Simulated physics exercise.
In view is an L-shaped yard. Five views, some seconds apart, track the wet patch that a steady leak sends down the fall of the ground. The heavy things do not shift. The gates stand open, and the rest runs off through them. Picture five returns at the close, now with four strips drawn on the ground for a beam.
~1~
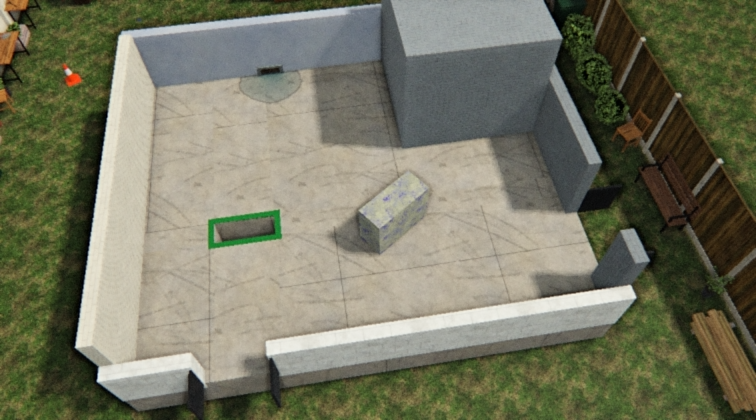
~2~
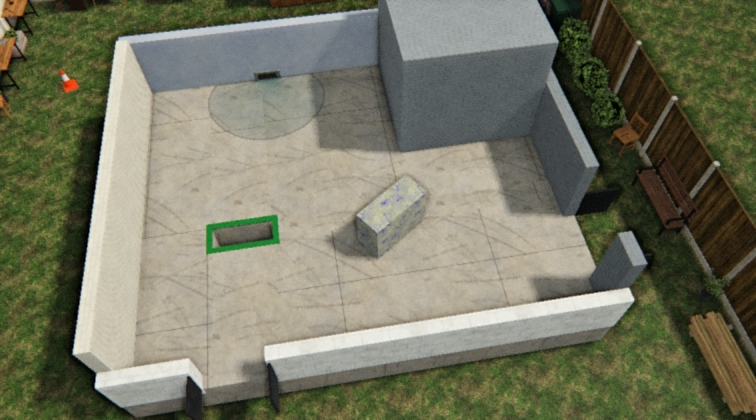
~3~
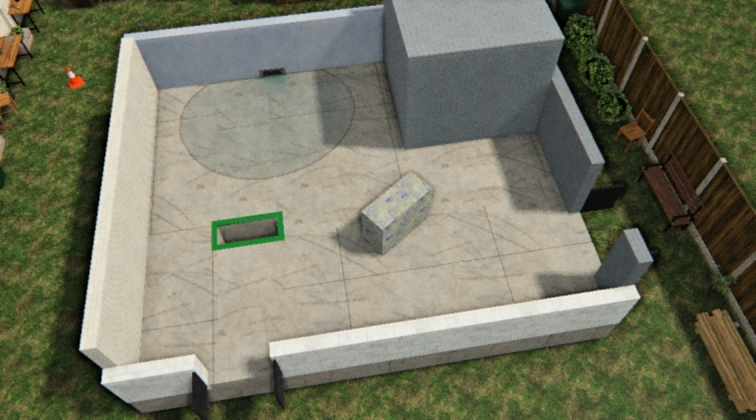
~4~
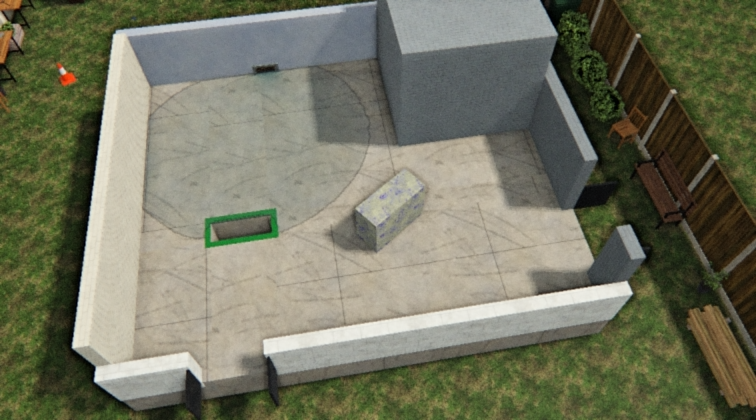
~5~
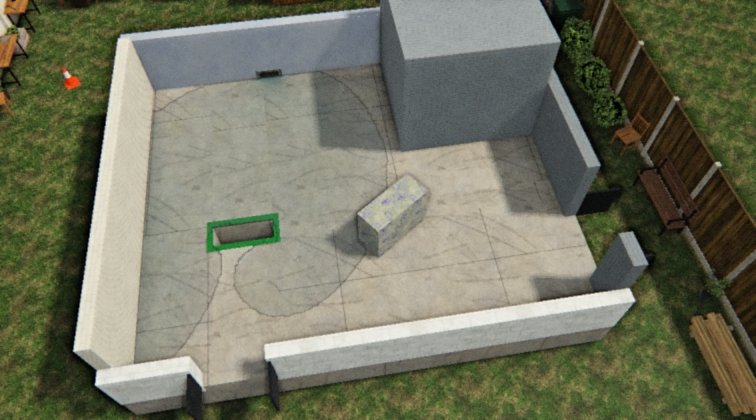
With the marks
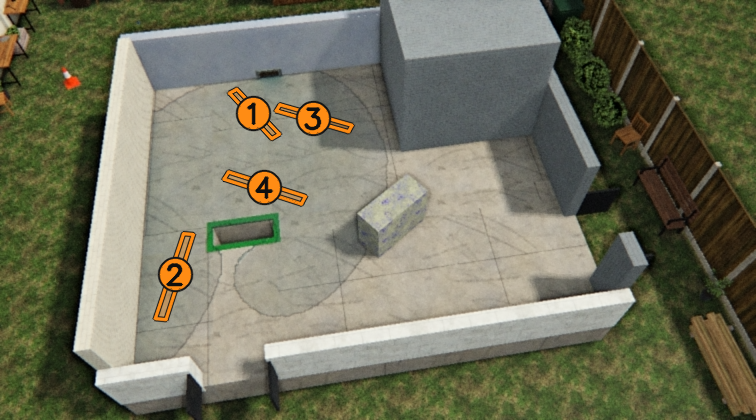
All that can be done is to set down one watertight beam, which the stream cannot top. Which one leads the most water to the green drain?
Position 2 does it best.
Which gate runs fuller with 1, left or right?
The left one.
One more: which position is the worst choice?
That is position 4.
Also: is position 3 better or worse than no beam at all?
Worse.
On the marked copy, 1 from (233, 91) to (275, 136); 2 from (160, 319) to (188, 234); 3 from (278, 107) to (350, 128); 4 from (226, 175) to (303, 200).
With 1, about 16 % of the stream runs into the green drain, about 80 % out by the gates.
With 2, about 30 % of the stream runs into the green drain, about 67 % out by the gates.
With 3, about 20 % of the stream runs into the green drain, about 76 % out by the gates.
With 4, about 3 % of the stream runs into the green drain, about 90 % out by the gates.
